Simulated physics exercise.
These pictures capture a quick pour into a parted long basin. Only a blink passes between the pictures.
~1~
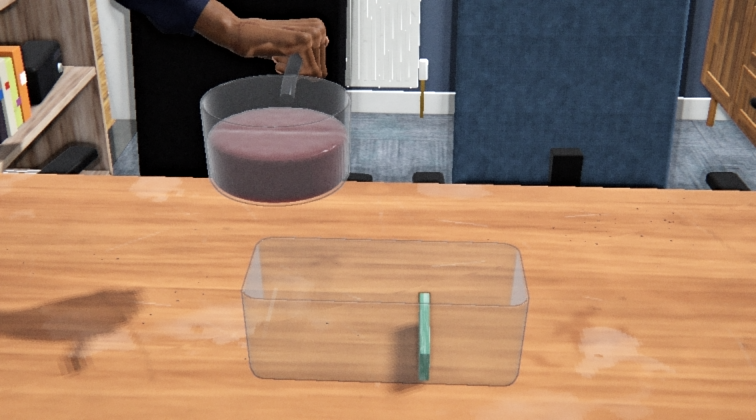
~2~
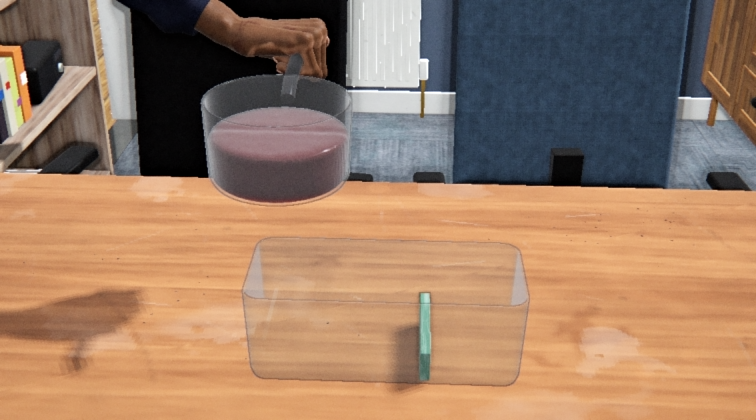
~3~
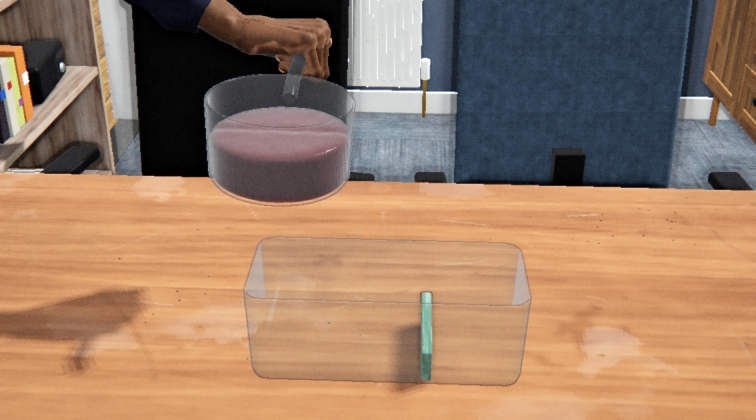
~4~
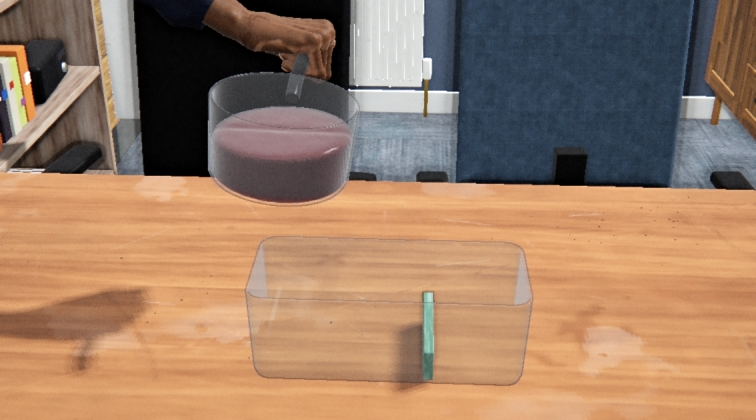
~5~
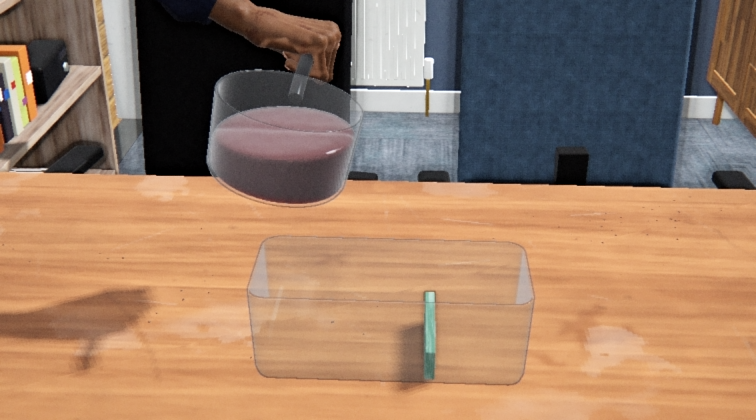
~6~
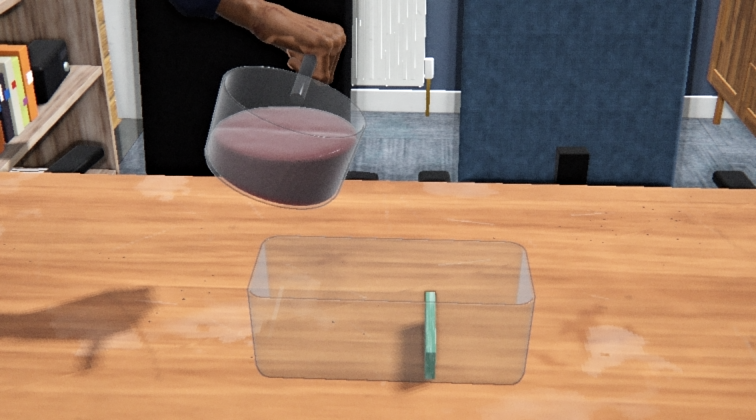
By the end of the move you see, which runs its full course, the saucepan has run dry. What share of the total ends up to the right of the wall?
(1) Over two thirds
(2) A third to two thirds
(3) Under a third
3.
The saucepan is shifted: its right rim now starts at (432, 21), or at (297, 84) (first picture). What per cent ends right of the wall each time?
Roughly 55 % and 15 %.
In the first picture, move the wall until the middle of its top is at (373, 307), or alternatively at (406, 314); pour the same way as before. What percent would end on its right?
70 per cent, then 40 per cent, roughly.
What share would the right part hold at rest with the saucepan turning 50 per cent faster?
I'd estimate about 20 percent ends up there.
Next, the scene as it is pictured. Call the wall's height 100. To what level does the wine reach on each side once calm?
On the left it sits near 70, while on the right it sits near 30.
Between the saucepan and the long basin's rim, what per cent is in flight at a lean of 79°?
Something like 35 per cent of it.
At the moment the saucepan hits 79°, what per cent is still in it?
55 per cent, approximately.
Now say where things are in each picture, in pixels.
The first picture shows tilt 0°; pouring edge (350, 103); surface from (210, 129) to (348, 132); the long basin's rim runs from (250, 267) to (523, 275); the wall's top is at (425, 323).
The second picture shows tilt 1°; pouring edge (351, 104); surface from (210, 129) to (349, 132).
The third picture shows tilt 3°; pouring edge (354, 106); surface from (213, 128) to (351, 132).
The fourth picture shows tilt 7°; pouring edge (358, 111); surface from (214, 128) to (353, 132).
The fifth picture shows tilt 12°; pouring edge (362, 118); surface from (216, 128) to (355, 133).
The sixth picture shows tilt 19°; pouring edge (365, 126); surface from (214, 127) to (359, 134).
A moment on, the tilt is 79° and 57 per cent is still to pour, 9 is left of the wall and 0 right of it.
Next, the tilt is 111° and 9 per cent is still to pour, 63 is left of the wall and 16 right of it.
Then the tilt is 115° and 0 per cent is still to pour, 78 is left of the wall and 18 right of it.
Later the tilt is 115° and 0 per cent is still to pour, 78 is left of the wall and 19 right of it.
In the end 78 per cent lies left of the wall, 19 right of it and 3 outside.
